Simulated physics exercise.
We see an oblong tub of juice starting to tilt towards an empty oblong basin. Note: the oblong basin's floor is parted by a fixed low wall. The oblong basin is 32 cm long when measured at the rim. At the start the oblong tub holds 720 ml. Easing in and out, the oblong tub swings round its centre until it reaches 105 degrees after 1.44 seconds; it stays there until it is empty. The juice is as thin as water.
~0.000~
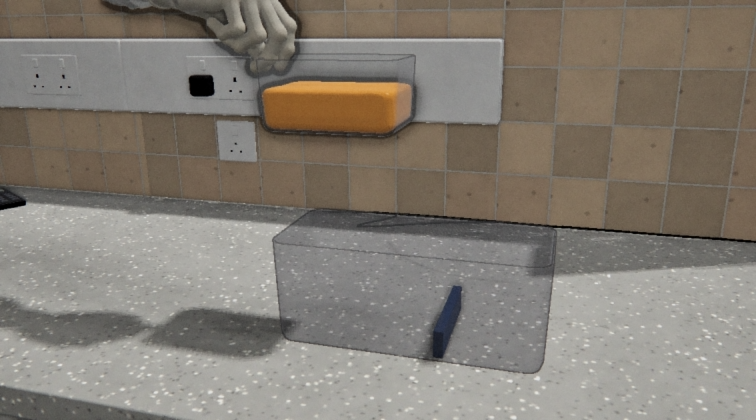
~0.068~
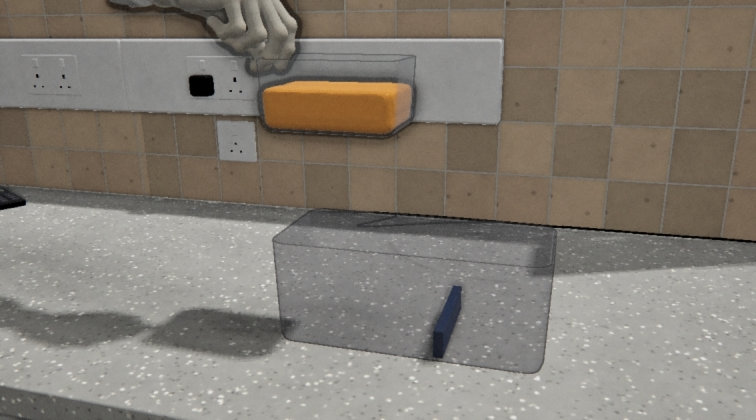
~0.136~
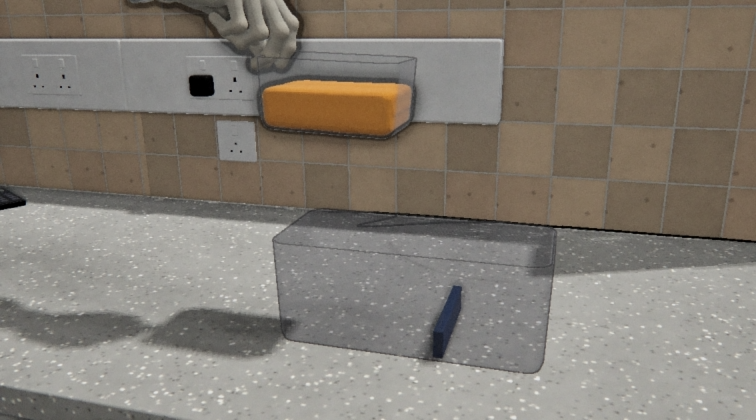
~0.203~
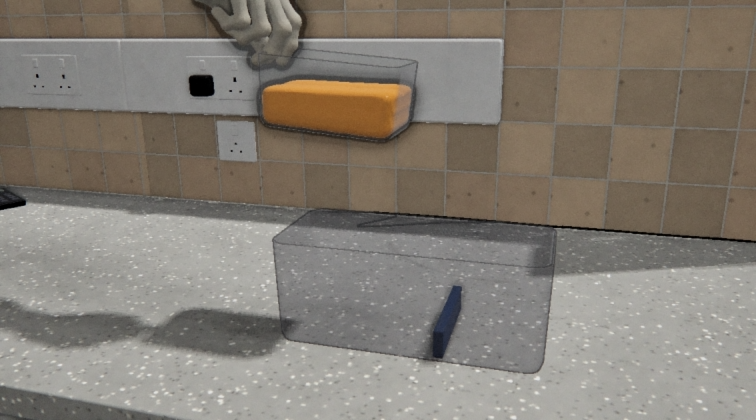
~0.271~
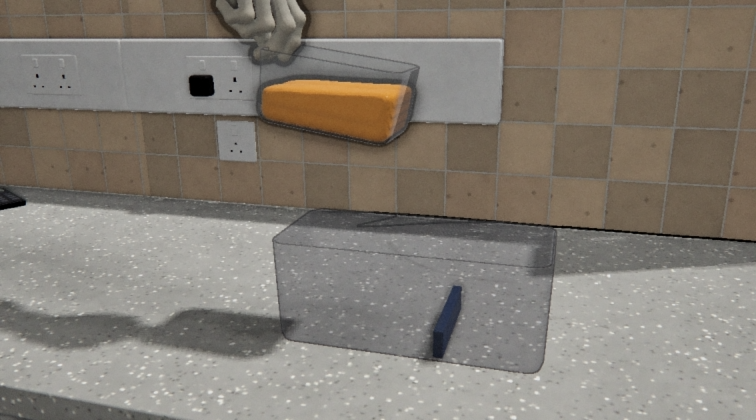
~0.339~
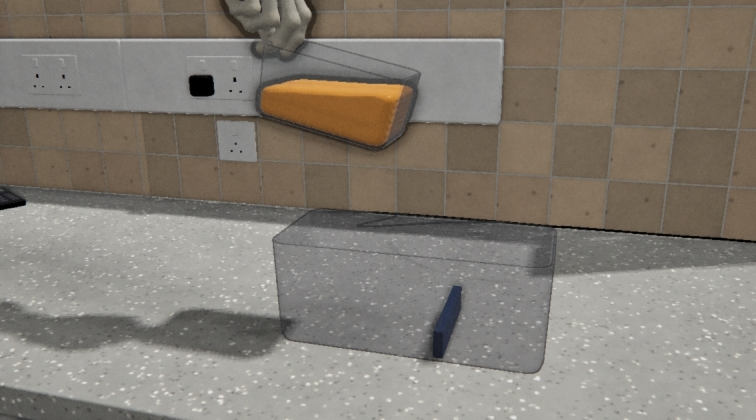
A pale gloved hand slowly tilting a clear oblong tub of orange juice down to the right above an oblong basin on a speckled counter.
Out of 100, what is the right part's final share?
About 55 out of 100.
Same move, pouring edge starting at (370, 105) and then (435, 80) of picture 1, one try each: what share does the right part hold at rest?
Near 5 in a hundred on the first go and near 65 in a hundred on the second.
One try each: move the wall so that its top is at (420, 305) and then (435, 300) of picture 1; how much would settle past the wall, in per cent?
I'd put it at about 70 per cent for the first and about 65 per cent for the second.
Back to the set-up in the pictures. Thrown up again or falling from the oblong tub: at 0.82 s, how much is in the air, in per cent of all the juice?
At that moment, about 32 percent.
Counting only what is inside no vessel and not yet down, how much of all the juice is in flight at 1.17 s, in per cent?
Close to 10 per cent.
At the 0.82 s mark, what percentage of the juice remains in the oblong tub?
Close to 58 in a hundred.
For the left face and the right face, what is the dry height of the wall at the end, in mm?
Left roughly 22 mm; right roughly 8 mm.
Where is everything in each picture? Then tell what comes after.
The first picture shows tilt 0°; pouring edge (406, 60); surface from (279, 86) to (405, 89); the oblong basin's rim runs from (293, 225) to (555, 248); the wall's top is at (449, 308).
The second picture shows tilt 1°; pouring edge (407, 60); surface from (280, 86) to (405, 89).
The third picture shows tilt 2°; pouring edge (408, 63); surface from (280, 85) to (405, 90).
The fourth picture shows tilt 5°; pouring edge (409, 66); surface from (280, 85) to (405, 90).
The fifth picture shows tilt 9°; pouring edge (410, 71); surface from (279, 85) to (406, 92).
The sixth picture shows tilt 14°; pouring edge (412, 78); surface from (279, 85) to (406, 91).
Then, 0.82 s in, the tilt is 64° and 57 per cent is still to pour, 1 is left of the wall and 9 right of it.
Then, 1.17 s in, the tilt is 96° and 13 per cent is still to pour, 21 is left of the wall and 55 right of it.
Then, 1.54 s in, the tilt is 105° and 0 per cent is still to pour, 42 is left of the wall and 55 right of it.
Then, 1.94 s in, the tilt is 105° and 0 per cent is still to pour, 44 is left of the wall and 55 right of it.
Finally, 44 per cent lies left of the wall, 55 right of it and 1 outside.
